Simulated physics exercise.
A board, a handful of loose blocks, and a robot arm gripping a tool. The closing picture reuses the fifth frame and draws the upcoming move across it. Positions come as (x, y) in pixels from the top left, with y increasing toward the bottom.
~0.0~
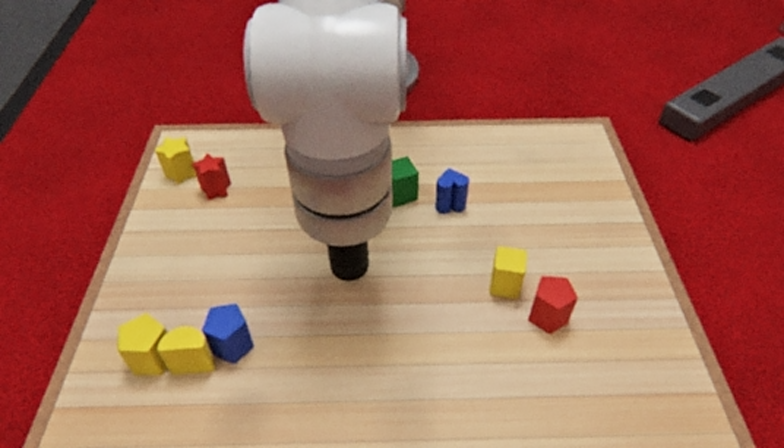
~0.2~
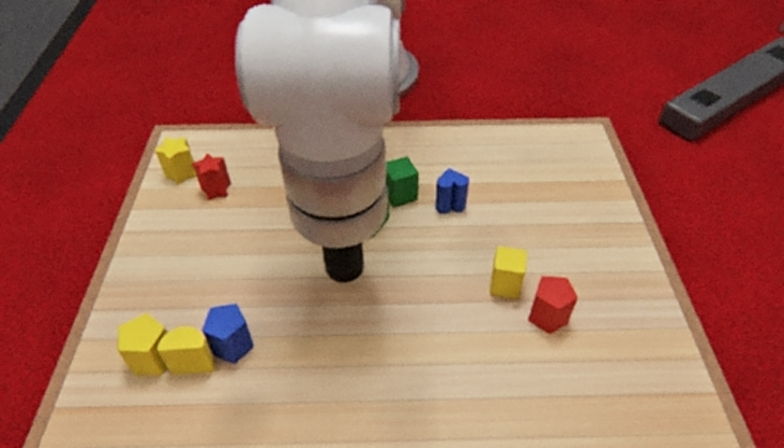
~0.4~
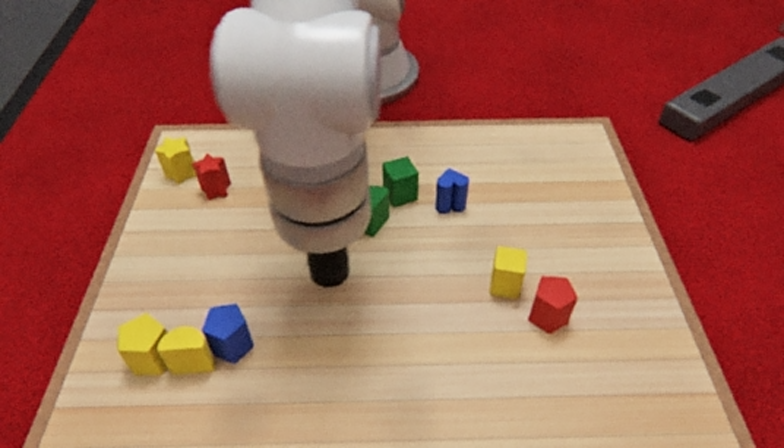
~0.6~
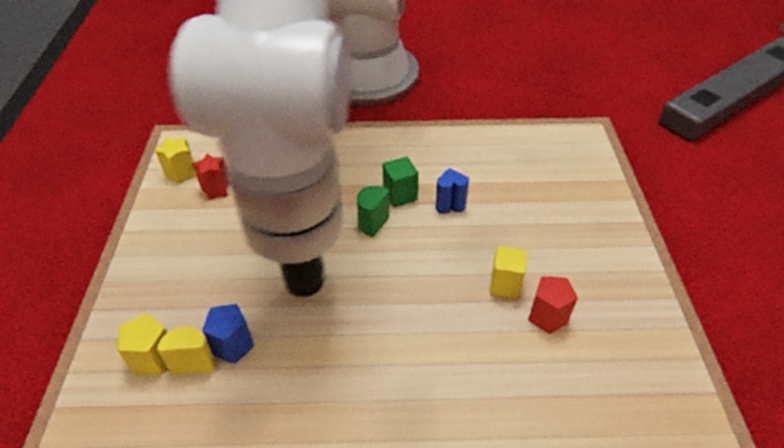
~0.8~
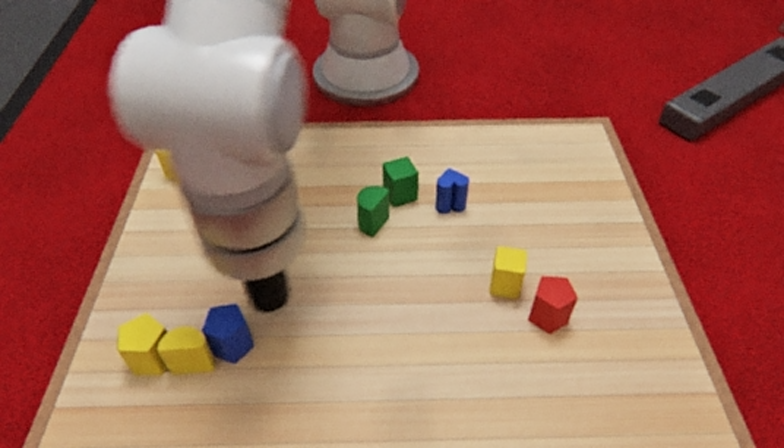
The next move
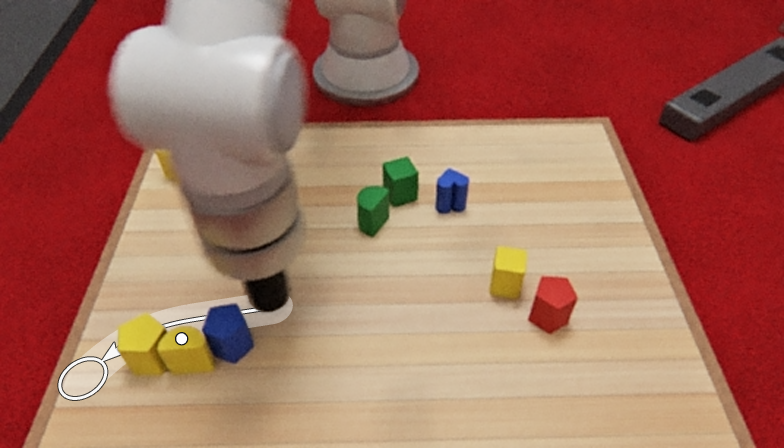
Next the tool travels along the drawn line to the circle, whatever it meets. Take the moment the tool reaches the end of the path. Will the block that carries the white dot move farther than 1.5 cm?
That would be a no.
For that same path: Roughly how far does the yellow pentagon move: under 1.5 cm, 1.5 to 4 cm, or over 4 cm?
It goes a little way, 1.5 to 4 cm.
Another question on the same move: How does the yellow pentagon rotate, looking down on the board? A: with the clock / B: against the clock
The answer is B.
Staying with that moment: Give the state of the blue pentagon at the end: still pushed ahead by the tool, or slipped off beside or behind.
I'm fairly sure the blue pentagon slides away from the front of the tool at some point.
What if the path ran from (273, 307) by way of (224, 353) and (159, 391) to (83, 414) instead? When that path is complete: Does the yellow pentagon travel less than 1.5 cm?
Yes.
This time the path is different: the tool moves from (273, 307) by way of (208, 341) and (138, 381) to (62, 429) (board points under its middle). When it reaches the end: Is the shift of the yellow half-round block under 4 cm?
I'd say no.
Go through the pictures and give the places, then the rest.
The first frame shows tool tip at (350, 267); block tops, yellow pentagon at (139, 333); yellow half-round block at (182, 339); blue pentagon at (224, 320).
The second frame shows tool at (345, 268); blocks unchanged.
The third frame shows tool at (330, 273); blocks unchanged.
The fourth frame shows tool at (305, 282); blocks unchanged.
The fifth frame shows tool at (270, 296); yellow pentagon at (139, 333); yellow half-round block at (182, 339); blue pentagon at (224, 320).
Path on the board, from (273, 307) over (209, 317) and (143, 334) to (83, 378); the dot is on the yellow half-round block.
On the path given first. One third of the way, tool at (203, 307); nothing pushed yet.
Two thirds of the way, tool at (136, 324); yellow pentagon at (123, 345), turned 55° anticlockwise.
At the end, tool at (75, 368); yellow pentagon at (117, 355), turned 85° anticlockwise; yellow half-round block in place; blue pentagon in place.
